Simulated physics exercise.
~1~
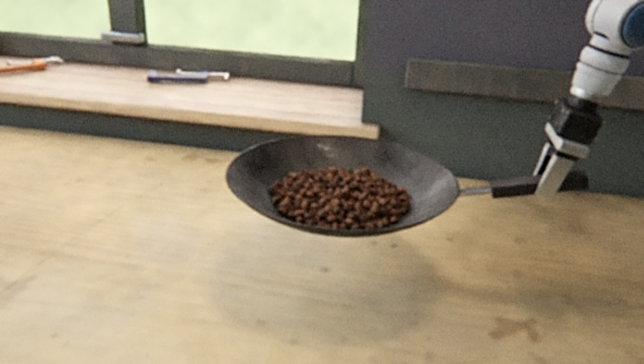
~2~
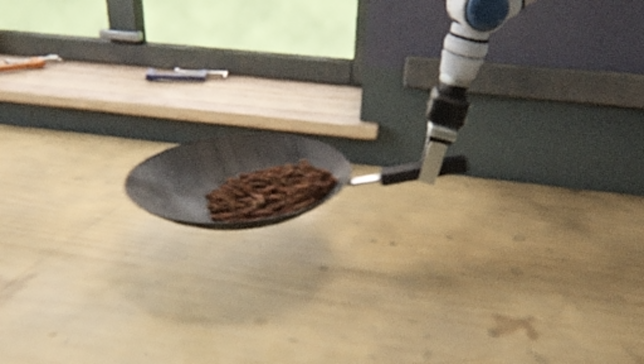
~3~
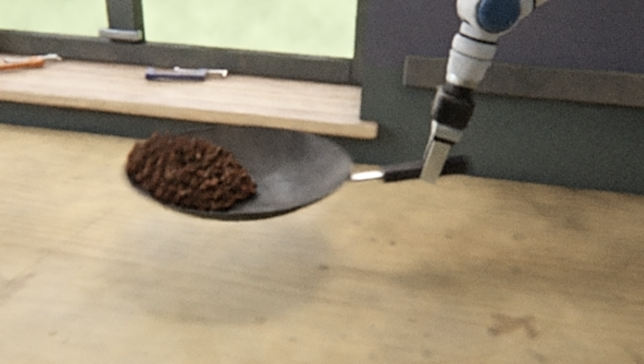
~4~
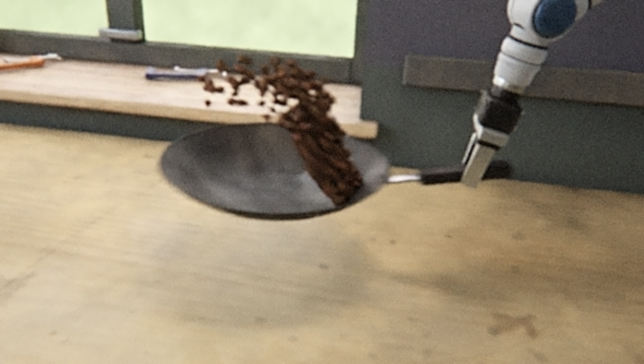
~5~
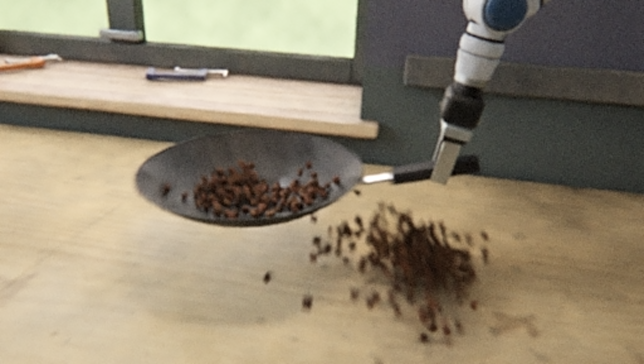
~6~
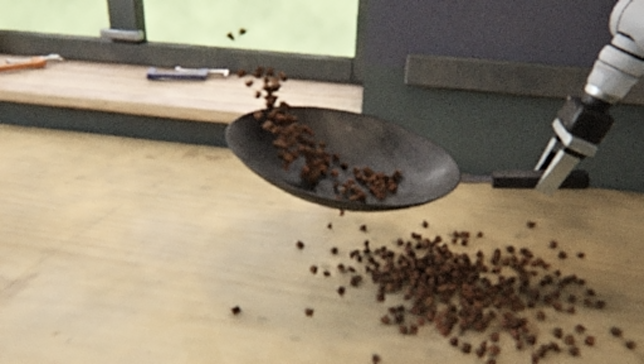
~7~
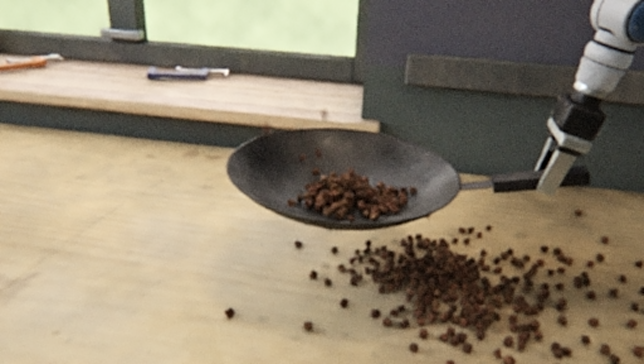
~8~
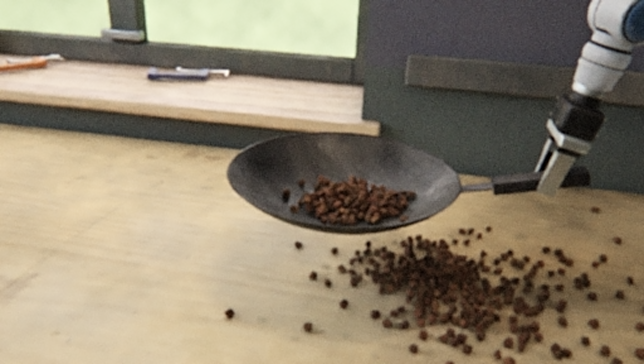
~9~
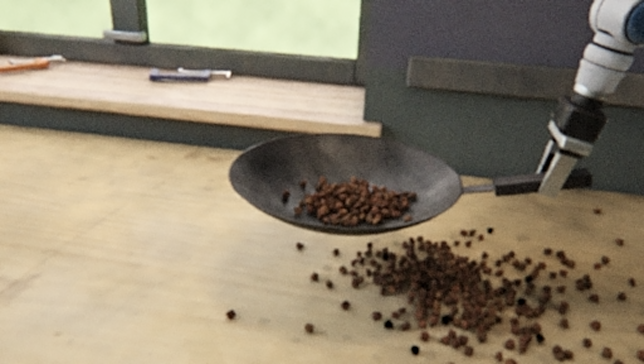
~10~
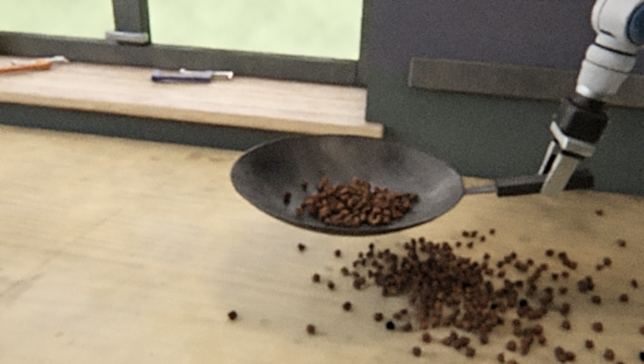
In the video, a robot arm holding a dark wok of brown pellets above a wooden table jerks it left, then right and back, tossing the load so that most pellets spill onto the table, before it stops at the right with a smaller pile still inside.
